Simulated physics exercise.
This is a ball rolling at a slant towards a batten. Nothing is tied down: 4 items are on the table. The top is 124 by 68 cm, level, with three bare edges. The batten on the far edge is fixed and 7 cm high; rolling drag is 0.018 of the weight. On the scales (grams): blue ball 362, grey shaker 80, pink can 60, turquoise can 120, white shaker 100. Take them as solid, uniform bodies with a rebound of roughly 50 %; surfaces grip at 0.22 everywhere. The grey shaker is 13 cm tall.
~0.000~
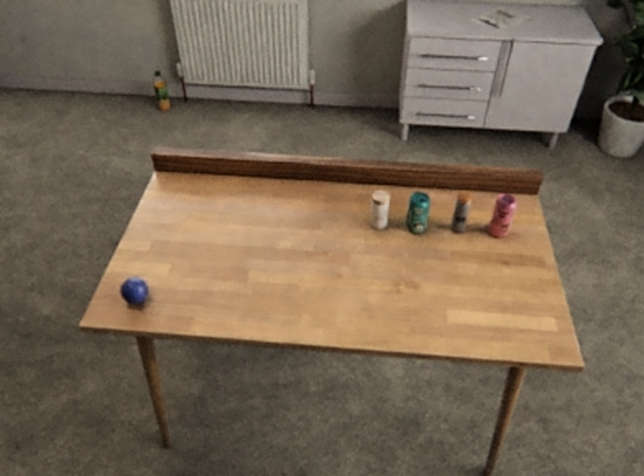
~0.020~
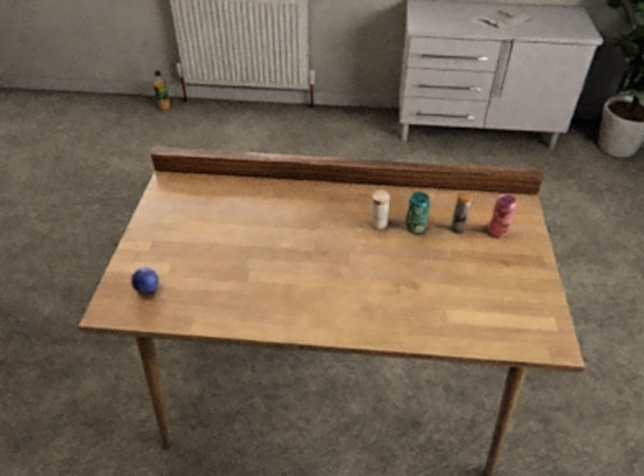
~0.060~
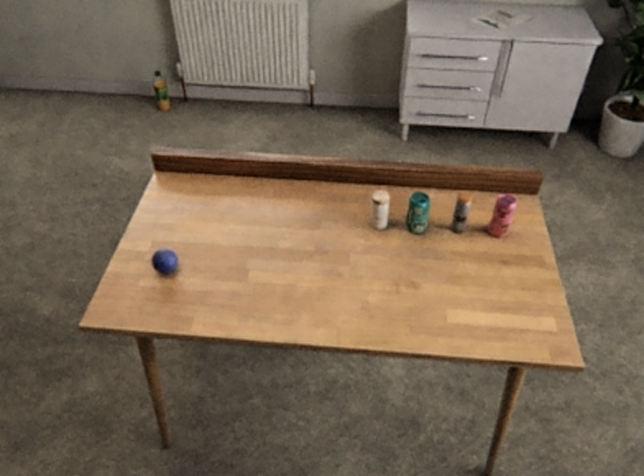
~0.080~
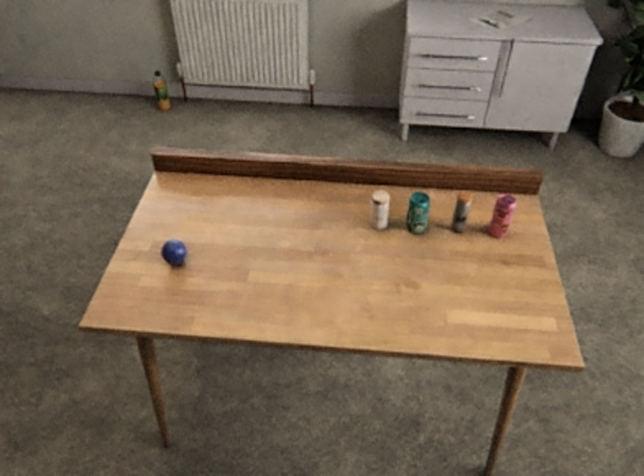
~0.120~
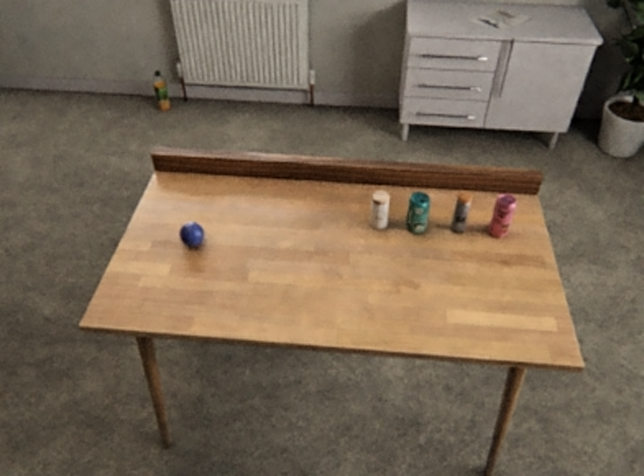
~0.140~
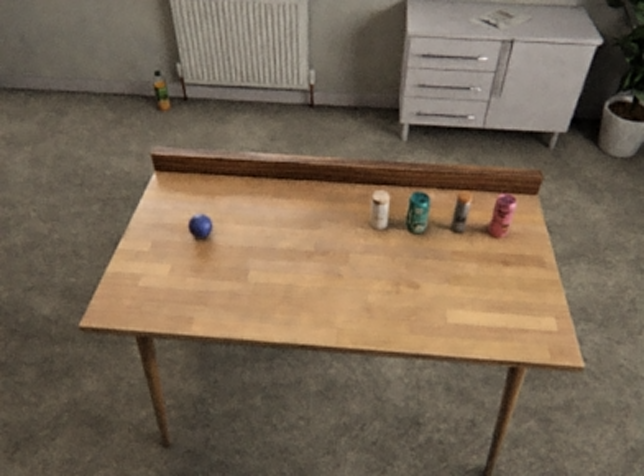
We see a blue ball roll diagonally across a wooden table, from the near left edge toward the raised strip at the back and slightly rightward, while four small containers, white, turquoise, grey and pink, stand still at right.
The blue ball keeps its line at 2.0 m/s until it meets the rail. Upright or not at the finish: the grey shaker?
The grey shaker stays upright.
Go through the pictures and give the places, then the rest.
In the first picture, blue ball (134, 290); grey shaker (461, 212).
In the second picture, blue ball (145, 280); white shaker (380, 210).
In the third picture, blue ball (165, 261); turquoise can (418, 213).
In the fourth picture, blue ball (174, 252); pink can (502, 217).
In the fifth picture, blue ball (192, 234); white shaker (380, 210).
In the sixth picture, blue ball (200, 226); grey shaker (461, 213).
After 0.44 s, blue ball near (276, 201).
After 1.14 s, blue ball near (406, 270).
After 1.74 s, blue ball near (527, 333).
After 2.34 s, things are still on the move.
In the end (2.6 s), all 4 under 4 cm from the start. At the end, from the last picture's camera, grey shaker near (461, 213).
